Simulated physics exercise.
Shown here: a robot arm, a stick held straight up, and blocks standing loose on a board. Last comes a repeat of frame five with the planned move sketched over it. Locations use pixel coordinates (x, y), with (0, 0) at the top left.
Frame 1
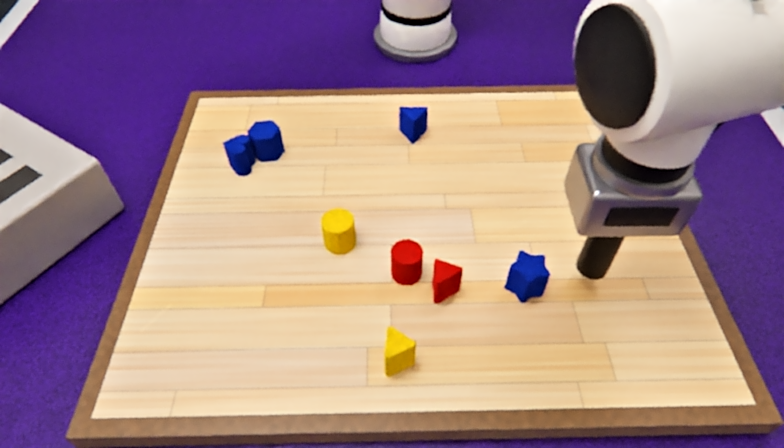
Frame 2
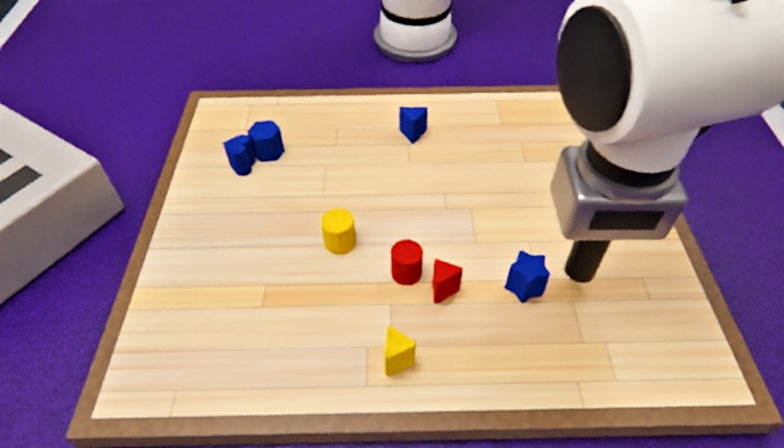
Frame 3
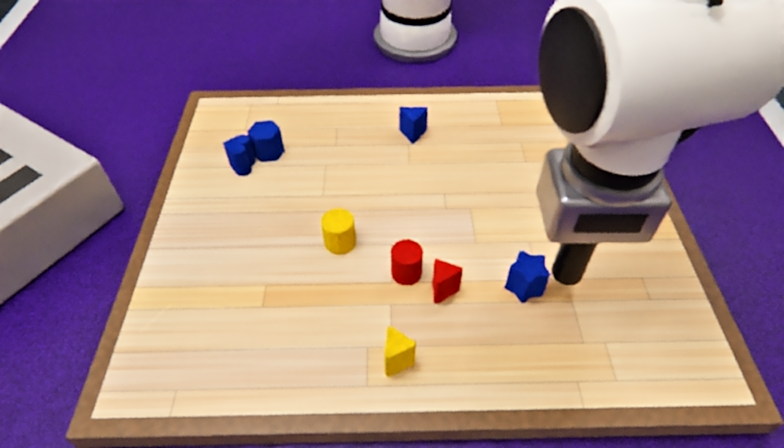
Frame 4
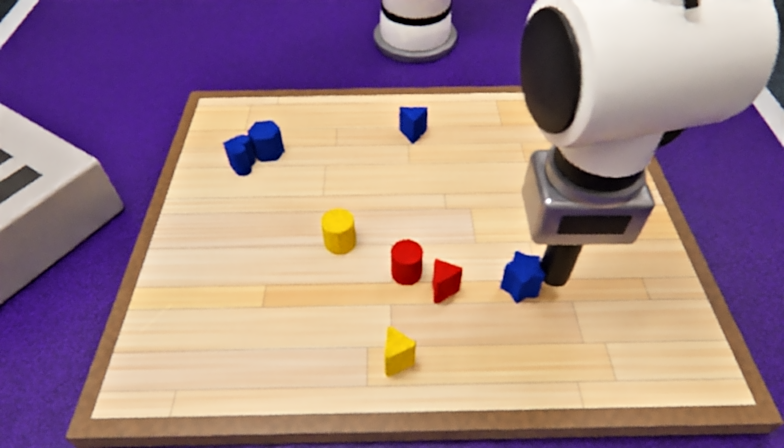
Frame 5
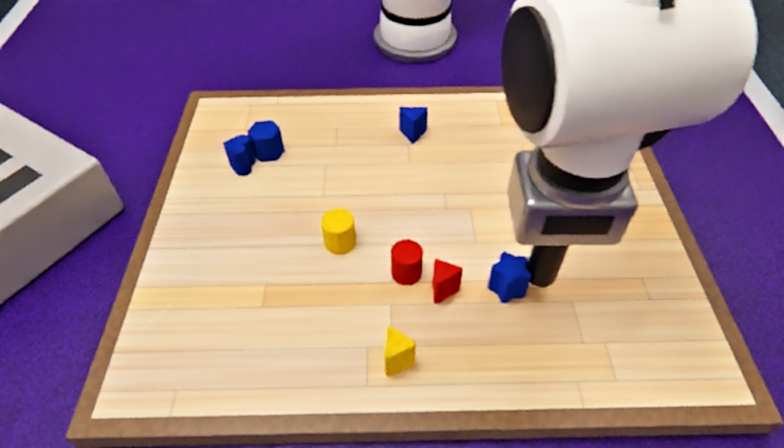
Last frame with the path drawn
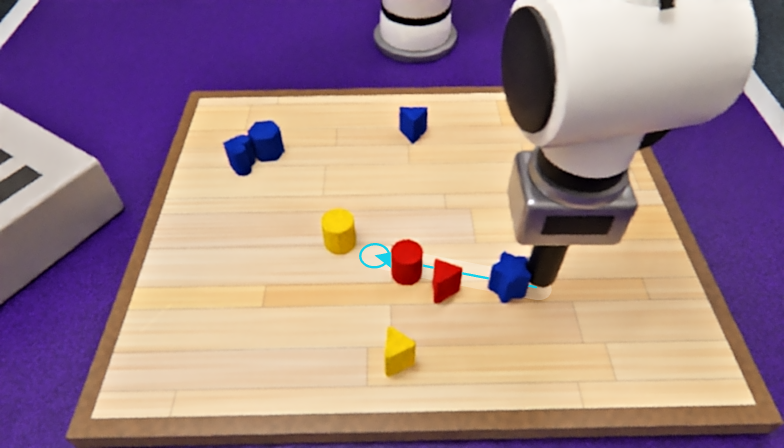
On a wooden board scattered with blue, red and yellow blocks, a robot arm moved its dark stick left to the blue star block, then nudged it slightly left toward the red triangle.
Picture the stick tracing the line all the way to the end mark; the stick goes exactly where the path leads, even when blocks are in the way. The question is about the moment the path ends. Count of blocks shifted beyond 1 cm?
There will be three or more blocks displaced.
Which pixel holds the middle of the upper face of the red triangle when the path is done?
About (403, 282).
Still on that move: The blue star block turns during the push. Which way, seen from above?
Looking down, it rotates anti-clockwise.
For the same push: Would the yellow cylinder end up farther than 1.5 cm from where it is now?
Short answer: No.
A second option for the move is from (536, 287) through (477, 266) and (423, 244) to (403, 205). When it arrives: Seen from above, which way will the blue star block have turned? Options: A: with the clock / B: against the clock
The correct letter is B.
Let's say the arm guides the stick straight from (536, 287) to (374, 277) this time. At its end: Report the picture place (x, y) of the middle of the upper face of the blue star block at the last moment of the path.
At pixel (345, 267).
The line goes straight from (536, 287) to (375, 256).
The first path, step by step. One third of the way, stick at (482, 265); red triangle at (431, 272); blue star block at (455, 259).
Two thirds of the way, stick at (427, 254); red cylinder at (370, 251); red triangle at (405, 283); blue star block at (403, 258), turned 35° anticlockwise.
At the end, stick at (374, 243); yellow cylinder unmoved; red cylinder at (339, 259); red triangle at (403, 282), turned 20° anticlockwise; blue star block at (375, 258), turned 90° anticlockwise.
